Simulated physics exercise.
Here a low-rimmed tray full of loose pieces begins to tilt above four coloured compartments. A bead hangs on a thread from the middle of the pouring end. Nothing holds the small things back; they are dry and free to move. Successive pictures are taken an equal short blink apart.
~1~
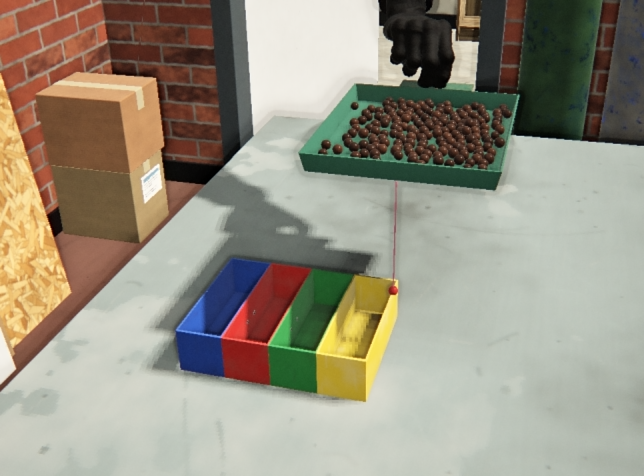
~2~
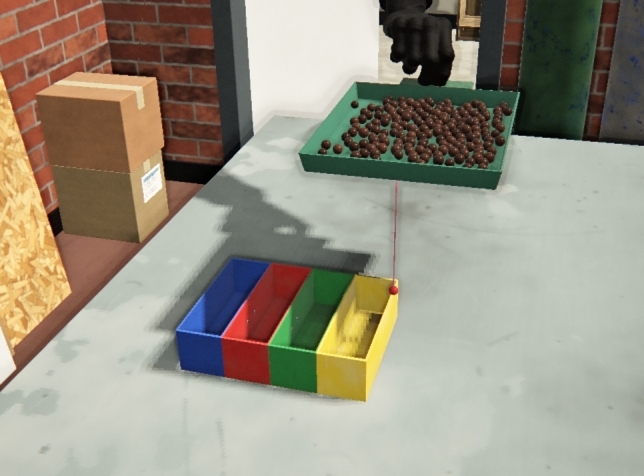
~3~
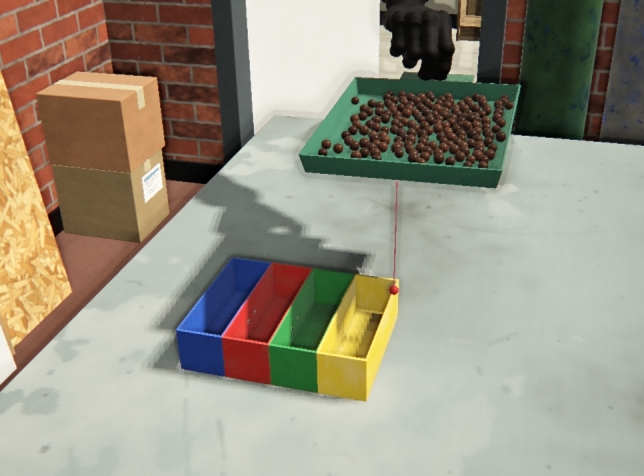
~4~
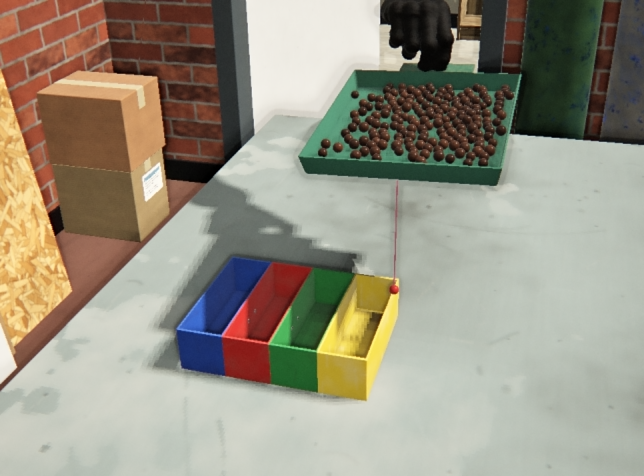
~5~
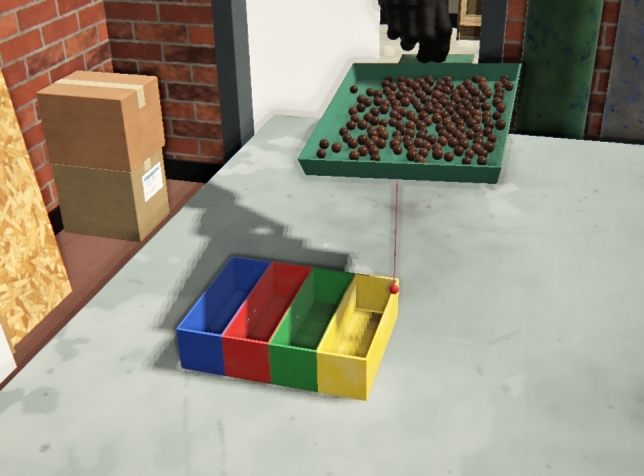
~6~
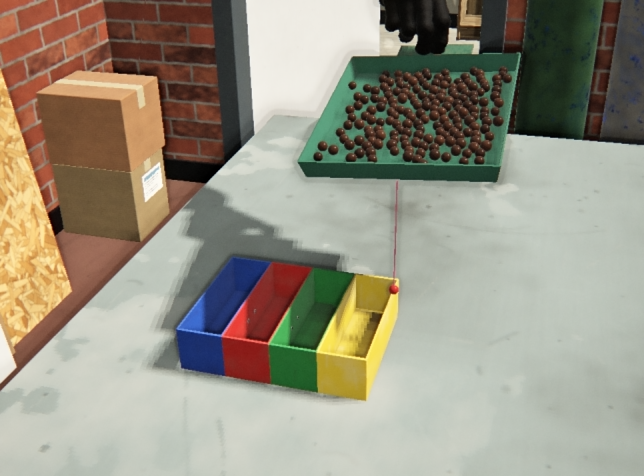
At the start, a green tray of brown chocolate balls sits nearly level beyond four compartments coloured blue, red, green and yellow, with a dark gloved hand at its far side. The tray then slowly tilts, its far side rising and its near left corner dipping slightly, while the balls shift only a little.
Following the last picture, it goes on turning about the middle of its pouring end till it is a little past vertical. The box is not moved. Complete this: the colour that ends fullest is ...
The fullest is green.
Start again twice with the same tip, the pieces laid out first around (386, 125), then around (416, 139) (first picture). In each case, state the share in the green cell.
First case around 50 %, second case around 50 %.
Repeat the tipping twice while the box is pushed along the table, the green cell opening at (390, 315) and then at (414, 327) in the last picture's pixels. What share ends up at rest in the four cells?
The first comes to 90 percent and the second to 50 percent.
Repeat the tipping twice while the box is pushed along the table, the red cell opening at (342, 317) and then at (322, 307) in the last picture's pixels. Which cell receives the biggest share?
Going by the two tries in order: The cell in blue, then the cell in red.
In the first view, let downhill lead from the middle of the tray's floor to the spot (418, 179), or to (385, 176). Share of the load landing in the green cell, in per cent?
I'd say some 0 in a hundred at first, then 20 in a hundred.
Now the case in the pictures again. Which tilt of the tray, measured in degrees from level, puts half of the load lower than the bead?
Angle reached: About 85°.
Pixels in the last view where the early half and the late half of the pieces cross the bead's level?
The first part passes (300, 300); everything after passes (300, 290).
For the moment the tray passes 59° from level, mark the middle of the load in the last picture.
Close to (369, 131).
Soon, tray tipped steeply; nearly all on the tray; a stray few in the red cell; a stray few falling or outside the box.
A while on, tray tipped right over; a stray few on the tray; about half in the green cell; about a quarter in the red cell; a small part in the yellow cell; a stray few in the blue cell; a small part falling or outside the box.
Towards the end, tray tipped past a quarter turn; about half in the green cell; about a quarter in the red cell; a small part in the yellow cell; a stray few in the blue cell; a small part falling or outside the box.
Finally, tray tipped past a quarter turn; about half in the green cell; about a quarter in the red cell; a small part in the yellow cell; a stray few in the blue cell; a small part outside the box.
